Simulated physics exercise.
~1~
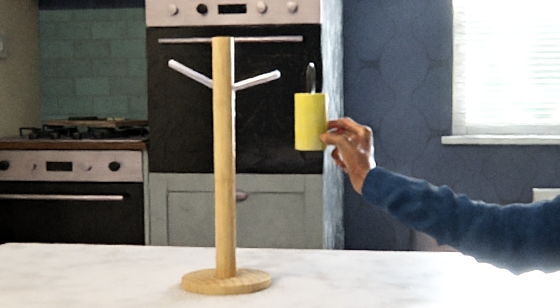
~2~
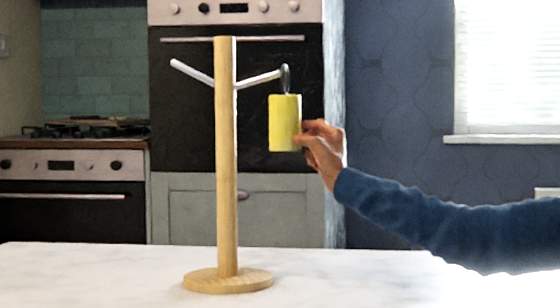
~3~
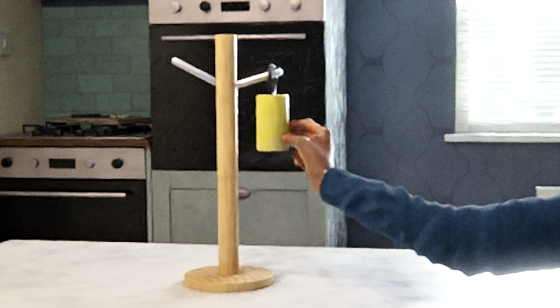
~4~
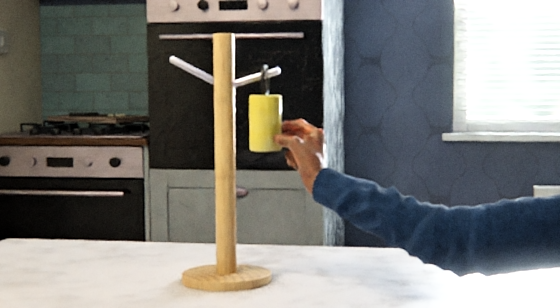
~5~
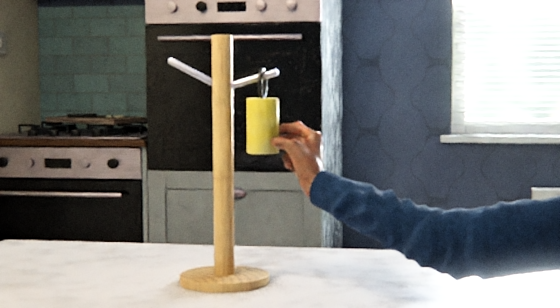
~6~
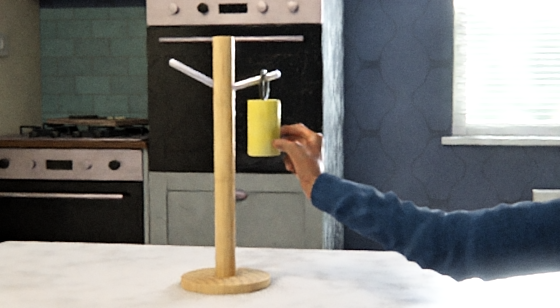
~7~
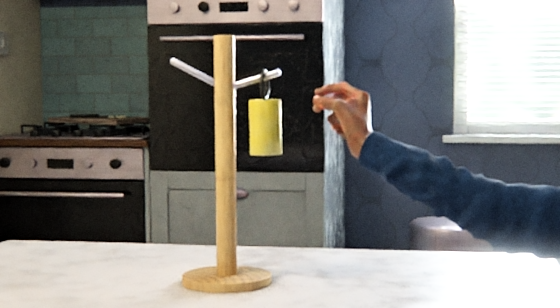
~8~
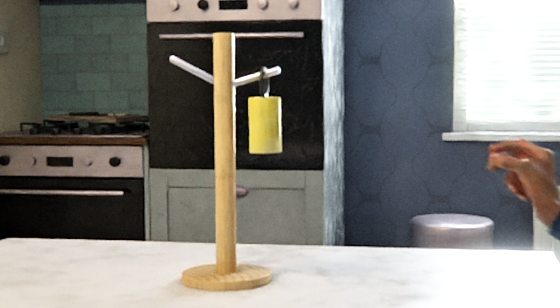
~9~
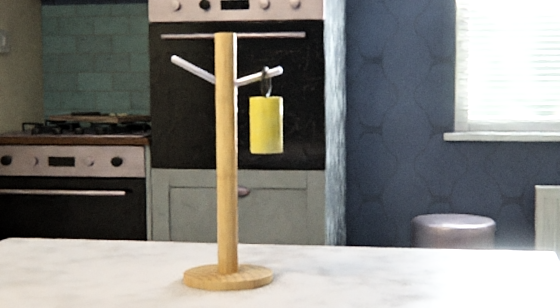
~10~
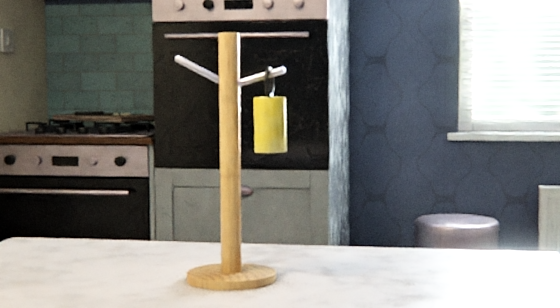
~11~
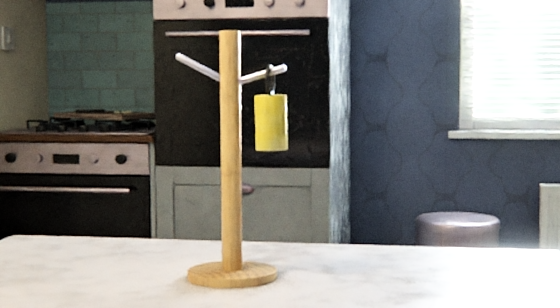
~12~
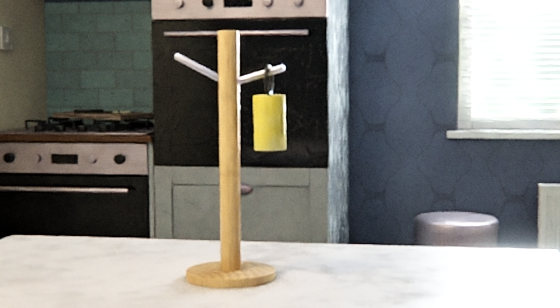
A hand in a blue sleeve moved a yellow lantern left onto the right arm of a wooden peg stand on a white table, held it there briefly, then let go and drew away out of view, leaving the lantern hanging from the peg.
